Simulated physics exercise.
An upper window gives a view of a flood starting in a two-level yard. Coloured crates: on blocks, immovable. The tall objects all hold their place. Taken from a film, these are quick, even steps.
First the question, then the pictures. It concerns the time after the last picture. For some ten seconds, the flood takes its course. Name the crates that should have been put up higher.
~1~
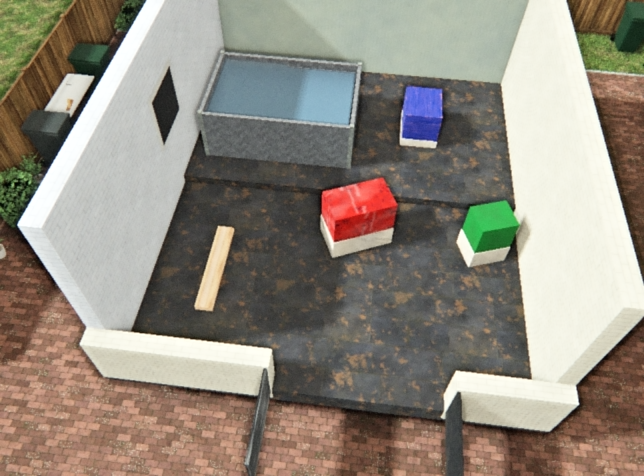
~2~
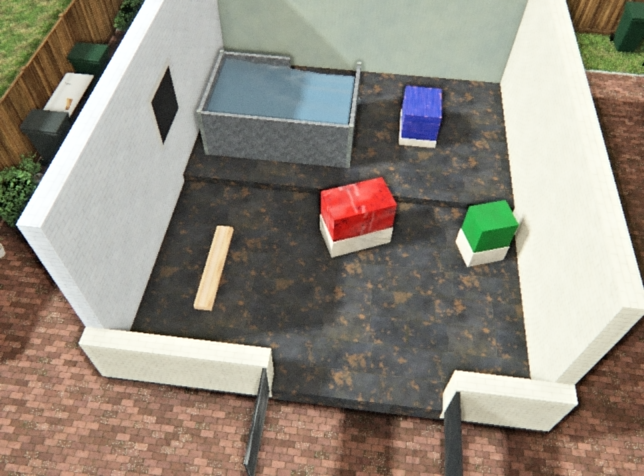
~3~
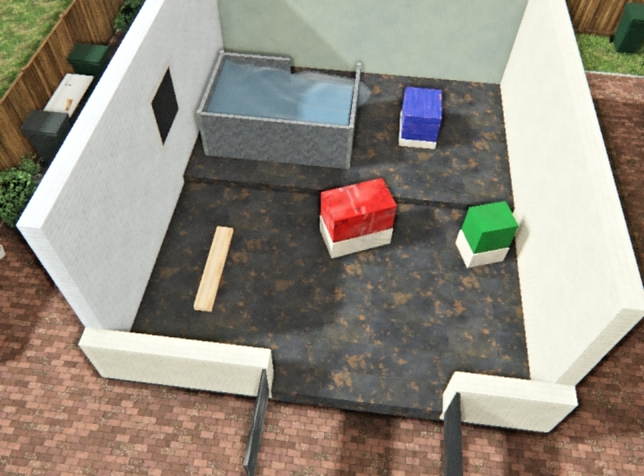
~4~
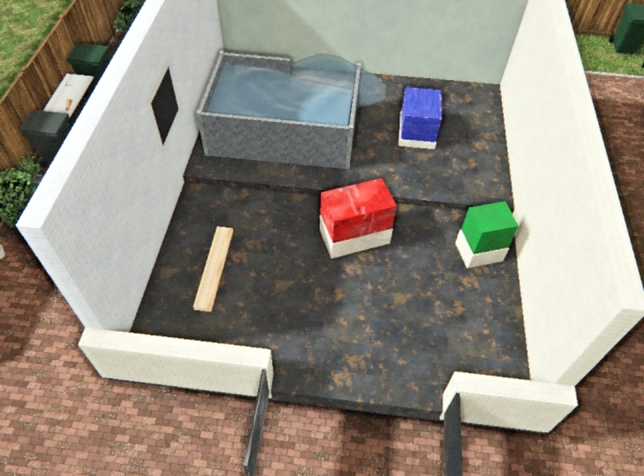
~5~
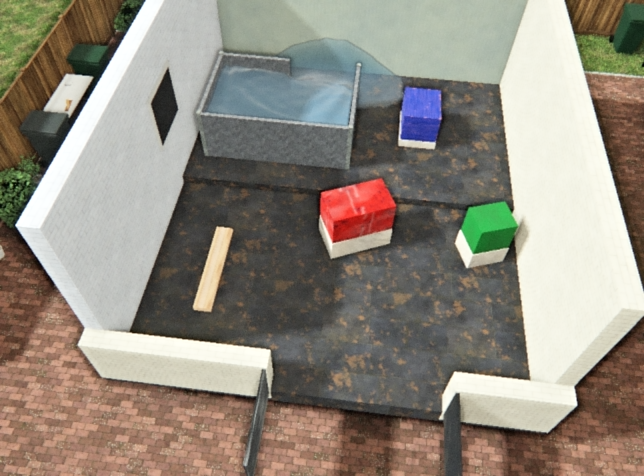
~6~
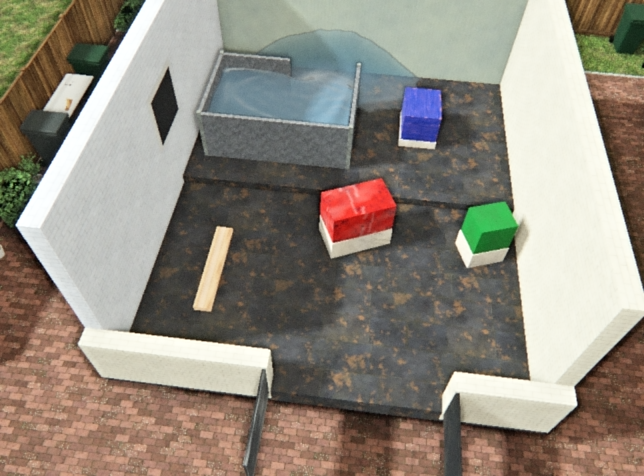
My prediction: The blue crate will be hit by the water. The red crate will be spared. The green crate will be spared.
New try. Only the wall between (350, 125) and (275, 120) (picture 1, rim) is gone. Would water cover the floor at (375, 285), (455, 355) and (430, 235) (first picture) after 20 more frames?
The first comes out untouched, the second soaked, the third soaked.
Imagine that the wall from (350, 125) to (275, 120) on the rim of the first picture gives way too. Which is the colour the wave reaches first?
Answer: The red crate.
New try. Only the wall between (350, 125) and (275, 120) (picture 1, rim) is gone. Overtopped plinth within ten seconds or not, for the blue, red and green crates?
The blue crate never gets wet; the red crate is flooded; the green crate never gets wet.
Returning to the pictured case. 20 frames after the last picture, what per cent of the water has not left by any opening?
That comes to around 100 in a hundred.
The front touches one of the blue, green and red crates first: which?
First to get wet: The one in blue.
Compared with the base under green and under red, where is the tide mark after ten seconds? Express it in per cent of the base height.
Some 60 and 40 % respectively.
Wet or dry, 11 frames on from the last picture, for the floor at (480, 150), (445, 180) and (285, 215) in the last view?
Point one sodden, point two left clear, point three left clear.
A moment on, water covers 20 % of the floor; the blue crate water round its plinth, the red crate not reached, the green crate not reached.
Next, water covers 30 % of the floor; the blue crate water round its plinth, the red crate not reached, the green crate not reached.
Then, water covers 60 % of the floor; the blue crate water round its plinth, the red crate water round its plinth, the green crate water round its plinth.
Later, water covers 90 % of the floor; the blue crate water round its plinth, the red crate water round its plinth, the green crate water round its plinth.
In the end, water covers 95 % of the floor; the blue crate was topped, the red crate stayed above the water, the green crate stayed above the water.
